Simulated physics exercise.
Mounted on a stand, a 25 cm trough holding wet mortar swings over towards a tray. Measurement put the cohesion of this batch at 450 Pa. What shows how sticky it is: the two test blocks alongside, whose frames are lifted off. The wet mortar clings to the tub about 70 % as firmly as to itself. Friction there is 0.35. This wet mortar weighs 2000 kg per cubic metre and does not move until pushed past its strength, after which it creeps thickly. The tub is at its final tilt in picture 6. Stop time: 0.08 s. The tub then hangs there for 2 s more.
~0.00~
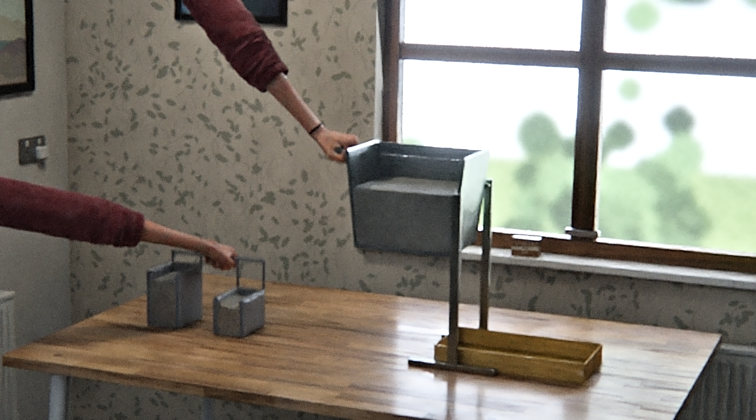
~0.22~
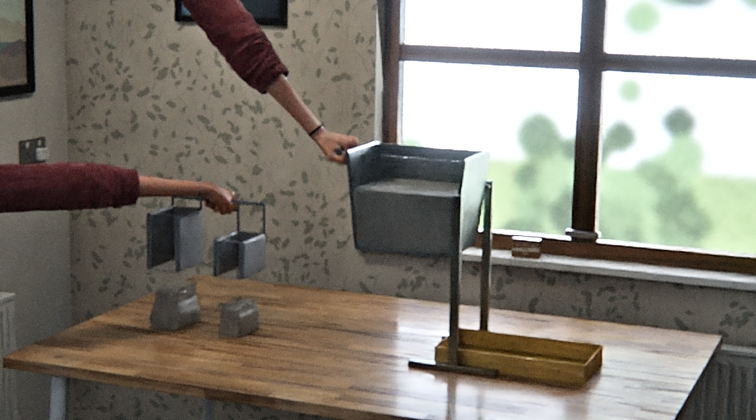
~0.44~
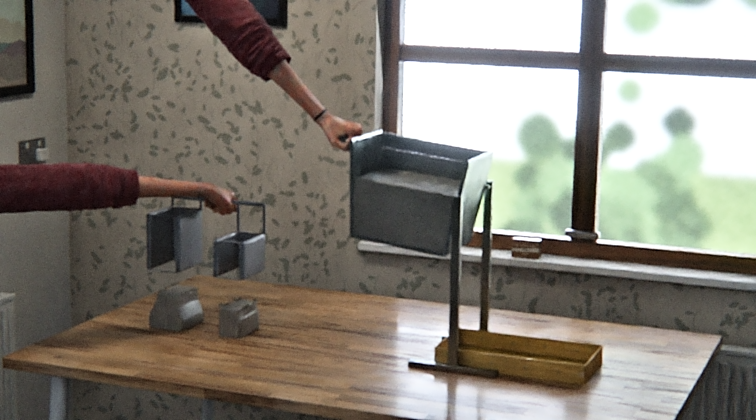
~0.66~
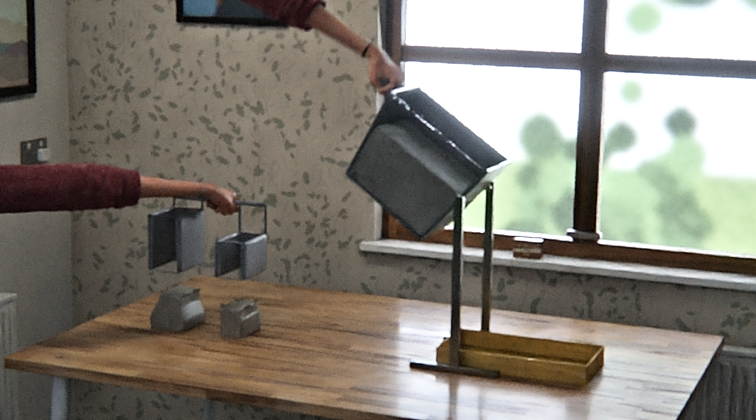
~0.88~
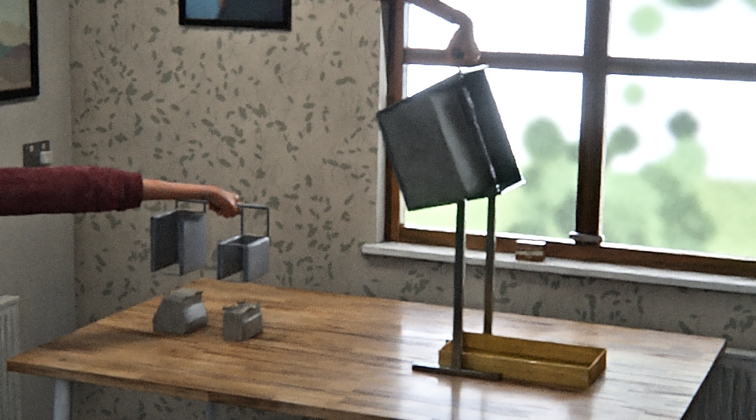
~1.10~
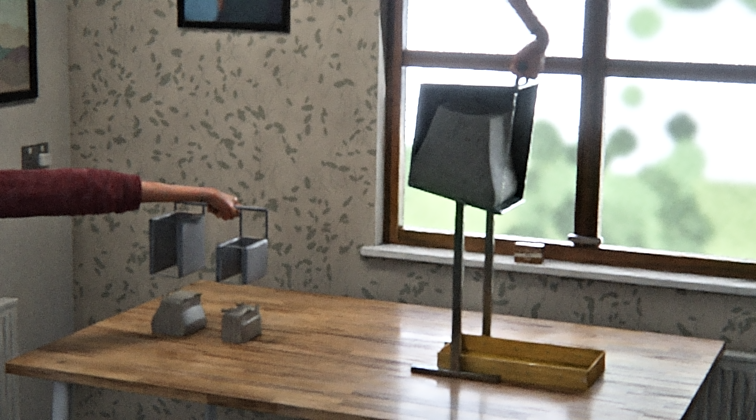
A hand lifted two metal moulds off small grey blocks, which slumped slightly, while another hand tipped a large grey tub on a stand over to the right, the thick mortar still inside.
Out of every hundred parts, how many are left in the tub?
Some 38 in every hundred.
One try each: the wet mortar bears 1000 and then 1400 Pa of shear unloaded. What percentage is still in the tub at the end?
First try roughly 50 per cent, second try roughly 45 per cent.
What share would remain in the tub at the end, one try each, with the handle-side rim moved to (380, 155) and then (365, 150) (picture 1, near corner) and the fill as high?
The first would keep 60 percent and the second 45 percent.
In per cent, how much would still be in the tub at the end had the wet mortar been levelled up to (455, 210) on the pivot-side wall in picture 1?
Around 50 per cent.
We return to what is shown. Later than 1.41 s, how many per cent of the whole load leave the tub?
Roughly 4 percent of the load.
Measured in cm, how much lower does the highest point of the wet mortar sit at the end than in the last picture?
About 15 cm.
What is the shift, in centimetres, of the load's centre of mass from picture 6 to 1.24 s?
Something like 9 cm, give or take.
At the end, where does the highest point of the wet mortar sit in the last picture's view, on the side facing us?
I'd say it peaks at roughly (434, 165) in the last picture.
After 1.24 s, the tub is at 96 degrees and holds 74 %.
After 1.41 s, the tub is at 96 degrees and holds 42 %.
After 1.58 s, the tub is at 96 degrees and holds 39 %.
After 1.75 s, the tub is at 96 degrees and holds 38 %.
After 3.10 s, the tub is at 96 degrees and holds 38 %.
